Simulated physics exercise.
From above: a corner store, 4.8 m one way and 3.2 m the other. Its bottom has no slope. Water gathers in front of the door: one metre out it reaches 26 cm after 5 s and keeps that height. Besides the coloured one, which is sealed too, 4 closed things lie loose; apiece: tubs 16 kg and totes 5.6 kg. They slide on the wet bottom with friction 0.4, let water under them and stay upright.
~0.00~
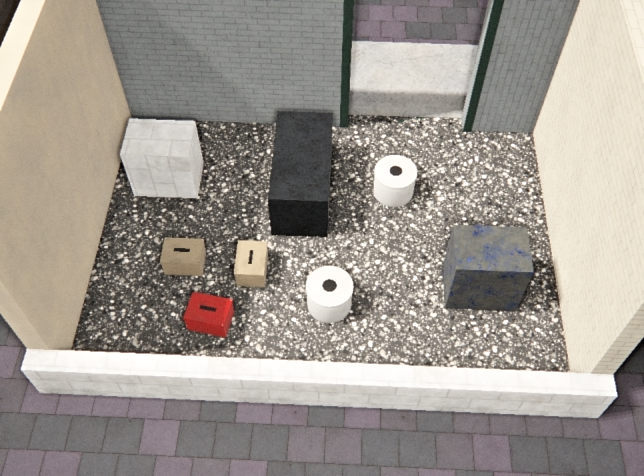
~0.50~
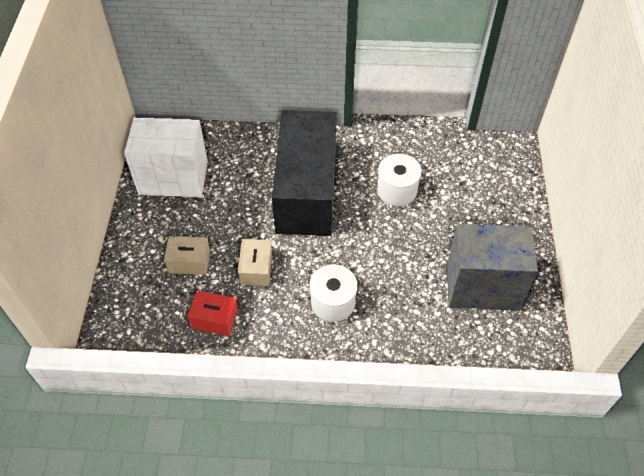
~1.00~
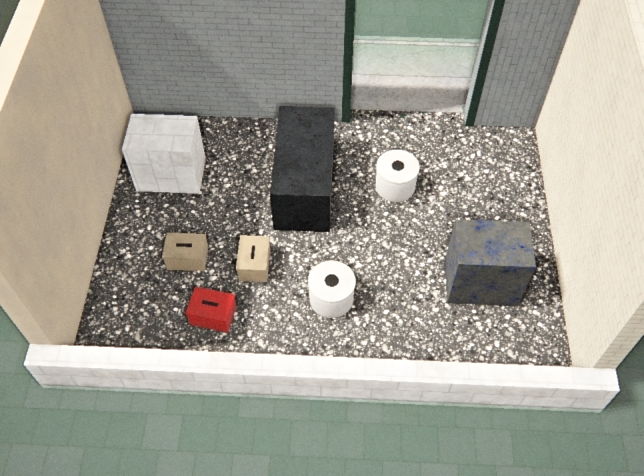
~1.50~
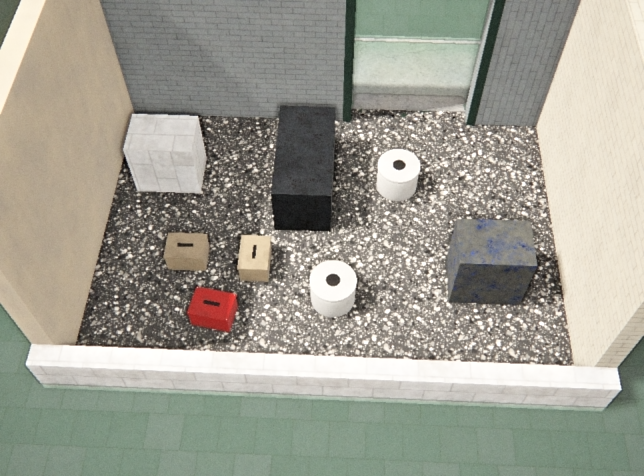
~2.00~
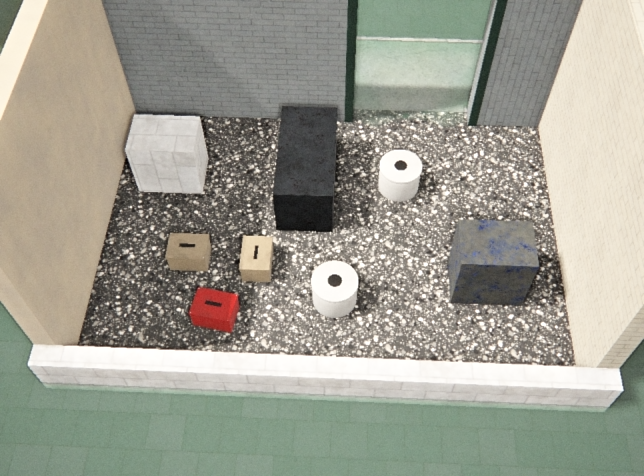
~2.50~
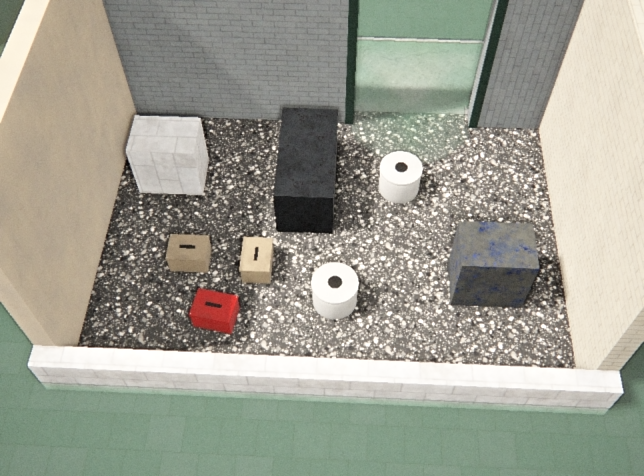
Greenish water covering the paving outside, then creeping through the doorway onto the speckled floor, while the red and tan boxes stay still.
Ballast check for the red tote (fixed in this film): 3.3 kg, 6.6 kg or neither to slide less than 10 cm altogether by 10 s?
I expect that neither load is enough.
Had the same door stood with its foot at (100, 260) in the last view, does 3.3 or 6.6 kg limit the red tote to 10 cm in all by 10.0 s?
In that case neither load is enough.
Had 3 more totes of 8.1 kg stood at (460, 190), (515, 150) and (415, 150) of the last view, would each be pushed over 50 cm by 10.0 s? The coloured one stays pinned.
In that order: Over, past it, more.
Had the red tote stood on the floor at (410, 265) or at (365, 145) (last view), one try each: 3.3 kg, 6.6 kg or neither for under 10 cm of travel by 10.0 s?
In that order: Neither holds; neither is enough.
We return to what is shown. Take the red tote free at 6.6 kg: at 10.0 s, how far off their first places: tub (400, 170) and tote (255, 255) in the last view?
In turn: 200 cm, 50 cm.
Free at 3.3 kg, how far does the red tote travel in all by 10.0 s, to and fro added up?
About 300 cm.
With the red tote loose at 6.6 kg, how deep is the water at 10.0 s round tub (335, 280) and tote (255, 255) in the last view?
About 9 and 3 cm.
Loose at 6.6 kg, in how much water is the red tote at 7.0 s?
Roughly 4 cm.
After 3.5 s the red tote would be 0 cm from its start with 3.3 kg and 0 cm from its start with 6.6 kg; 0 cm of water round it then.
After 4.5 s the red tote would be 0 cm from its start with 3.3 kg and 0 cm from its start with 6.6 kg; 0 cm of water round it then.
After 7.0 s the red tote would be 23 cm from its start with 3.3 kg and 4 cm from its start with 6.6 kg; 4 cm of water round it then.
After 10.0 s the red tote would be 158 cm from its start with 3.3 kg and 141 cm from its start with 6.6 kg; 10 cm of water round it then.
